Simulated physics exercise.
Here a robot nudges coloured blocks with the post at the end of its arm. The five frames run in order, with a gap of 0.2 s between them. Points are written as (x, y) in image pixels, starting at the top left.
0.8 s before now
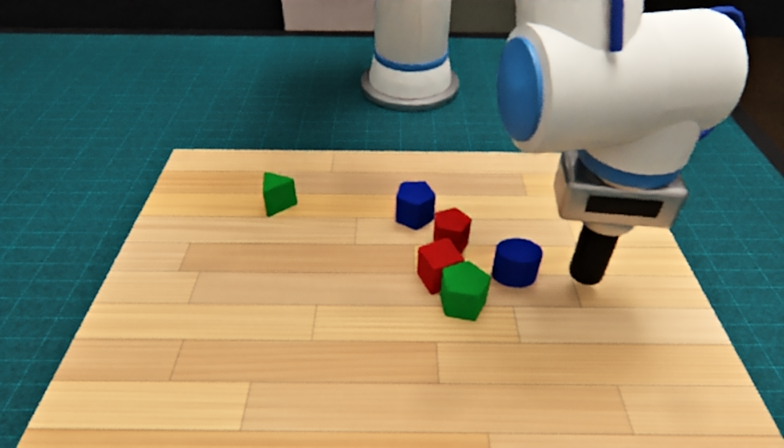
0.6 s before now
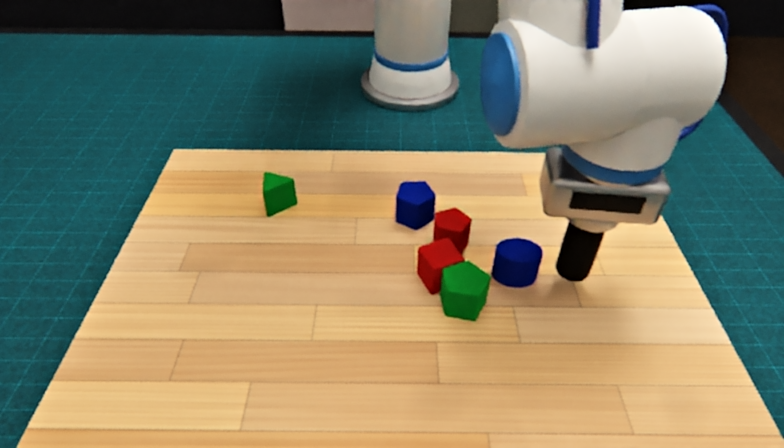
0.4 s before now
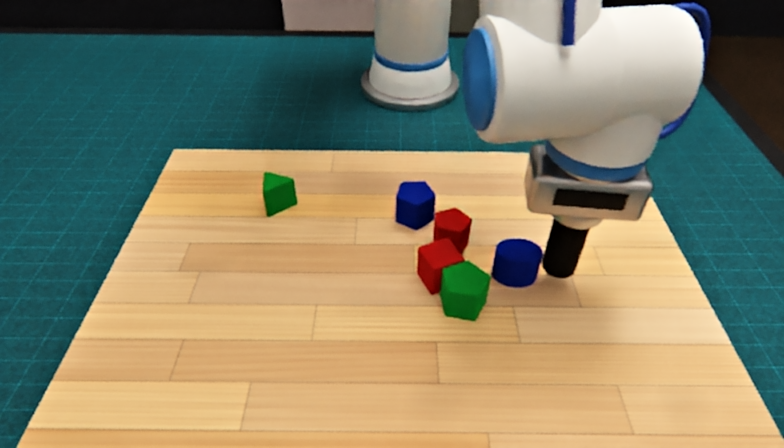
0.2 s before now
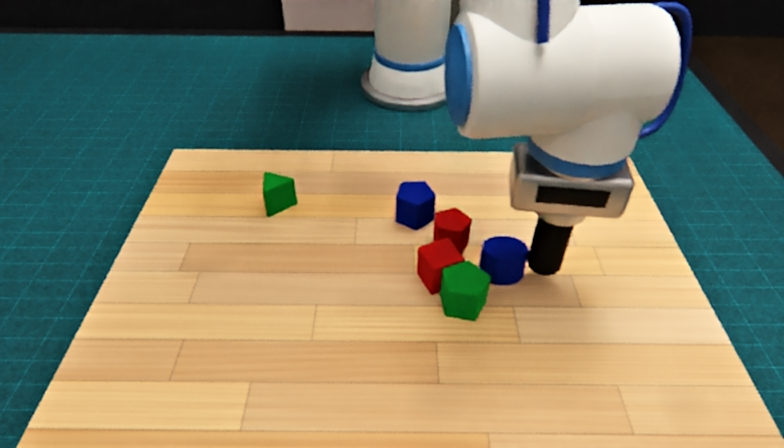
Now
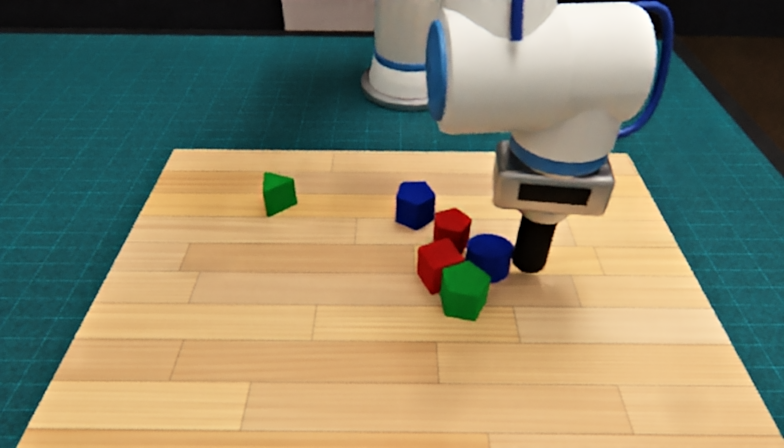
A robot arm moves left and pushes the blue round block toward the red blocks.
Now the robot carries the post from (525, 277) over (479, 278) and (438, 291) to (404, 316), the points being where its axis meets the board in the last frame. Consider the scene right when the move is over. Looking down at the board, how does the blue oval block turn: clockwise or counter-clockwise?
If we look at it from overhead, the blue oval block pivots clockwise.
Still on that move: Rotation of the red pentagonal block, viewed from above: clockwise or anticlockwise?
My answer: Clockwise.
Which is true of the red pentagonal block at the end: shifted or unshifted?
The red pentagonal block changes place.
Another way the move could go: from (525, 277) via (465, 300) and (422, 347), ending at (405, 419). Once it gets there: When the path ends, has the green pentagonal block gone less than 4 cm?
No.
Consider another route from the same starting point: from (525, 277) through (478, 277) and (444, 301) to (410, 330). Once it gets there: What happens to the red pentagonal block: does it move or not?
It ends up somewhere else.
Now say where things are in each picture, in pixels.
The first picture shows tip of the post (585, 274), middles of tops, red square piece (441, 252), red pentagonal block (453, 219), green pentagonal block (466, 278), blue oval block (520, 249).
The second picture shows post (572, 271), nothing pushed.
The third picture shows post (558, 268), nothing pushed.
The fourth picture shows post (543, 265), blue oval block (506, 247).
The fifth picture shows post (528, 263), red square piece (441, 252), red pentagonal block (453, 219), green pentagonal block (466, 278), blue oval block (491, 245).
The first path, step by step. One third of the way, post (481, 264); red square piece (419, 256), turned 30° anticlockwise; red pentagonal block (445, 214), turned 40° clockwise; blue oval block (446, 239), turned 25° clockwise.
Two thirds of the way, post (439, 277); red square piece (405, 258), turned 45° anticlockwise; red pentagonal block (444, 212), turned 45° clockwise; green pentagonal block (449, 295), turned 70° anticlockwise; blue oval block (429, 235), turned 60° clockwise.
At the end, post (404, 302); red square piece (394, 259), turned 20° anticlockwise; red pentagonal block (444, 212), turned 45° clockwise; green pentagonal block (447, 303), turned 90° anticlockwise; blue oval block (429, 235), turned 60° clockwise.
